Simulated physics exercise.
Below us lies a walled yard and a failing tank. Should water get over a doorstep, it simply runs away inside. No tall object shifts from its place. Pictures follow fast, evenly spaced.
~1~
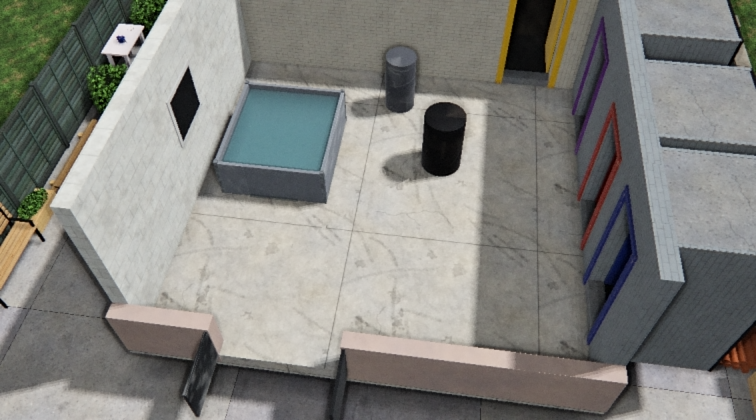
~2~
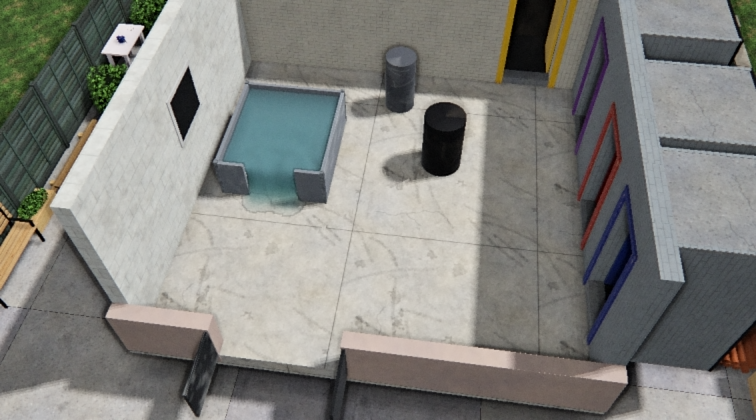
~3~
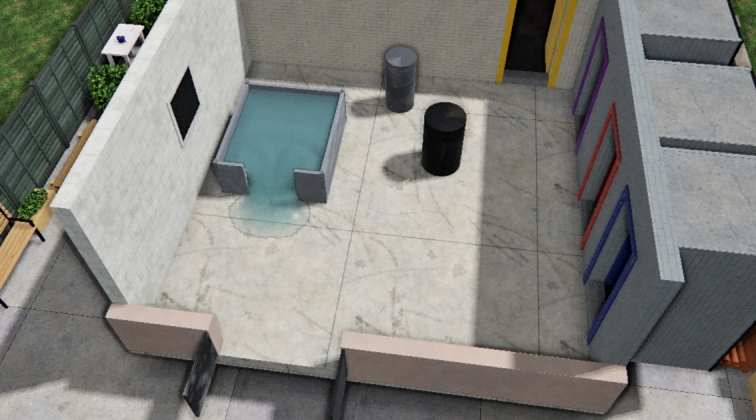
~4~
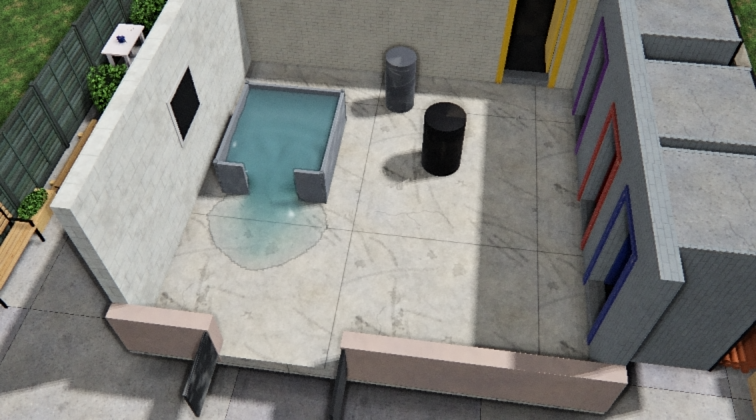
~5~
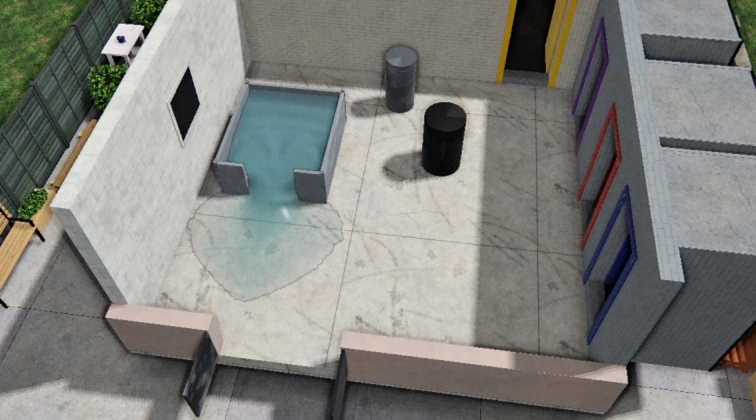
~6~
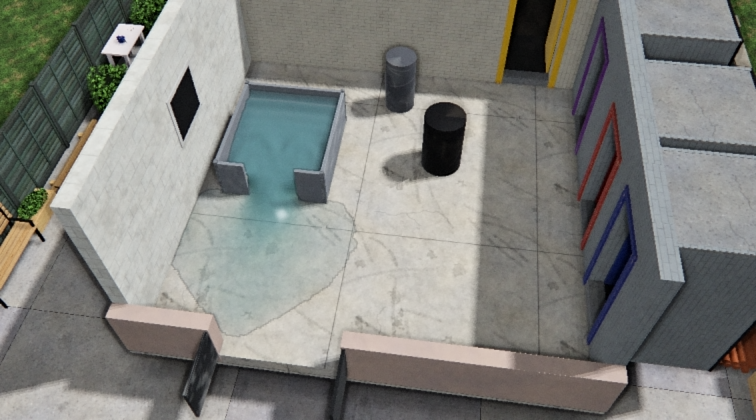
In a walled yard, a tank's front opens and water spreads forward across the pale floor.
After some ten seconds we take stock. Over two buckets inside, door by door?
Outcome: Red door: Two buckets or fewer; blue door: Two buckets or fewer; purple door: Two buckets or fewer; yellow door: Two buckets or fewer.
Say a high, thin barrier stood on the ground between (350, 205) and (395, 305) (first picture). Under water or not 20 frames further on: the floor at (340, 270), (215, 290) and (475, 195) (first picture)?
Results in sequence: Swamped / swamped / bone-dry.
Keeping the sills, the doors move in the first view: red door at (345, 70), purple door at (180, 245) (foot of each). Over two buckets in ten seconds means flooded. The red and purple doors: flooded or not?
Taking them in turn, the red door misses the threshold and the purple door beats the threshold.
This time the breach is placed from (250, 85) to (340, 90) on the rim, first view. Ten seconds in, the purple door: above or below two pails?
Purple door: Tops the limit.
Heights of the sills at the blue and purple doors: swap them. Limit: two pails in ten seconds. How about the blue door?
My guess is that blue crosses the mark.
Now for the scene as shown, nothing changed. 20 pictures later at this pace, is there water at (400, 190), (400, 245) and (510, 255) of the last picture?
The three points read clear, clear and clear.
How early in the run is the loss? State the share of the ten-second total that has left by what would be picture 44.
I get 75 percent.
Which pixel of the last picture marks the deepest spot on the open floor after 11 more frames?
Roughly at (174, 289).
A moment on, water covers 25 % of the floor; the red door not reached, the blue door not reached, the purple door not reached, the yellow door not reached.
Next, water covers 25 % of the floor; the red door not reached, the blue door not reached, the purple door not reached, the yellow door not reached.
Then, water covers 30 % of the floor; the red door not reached, the blue door not reached, the purple door not reached, the yellow door not reached.
Later, water covers 45 % of the floor; the red door wet at the sill, nothing in, the blue door wet at the sill, nothing in, the purple door not reached, the yellow door not reached.
In the end, water covers 65 % of the floor; the red door wet at the sill, nothing in, the blue door wet at the sill, nothing in, the purple door wet at the sill, nothing in, the yellow door not reached.
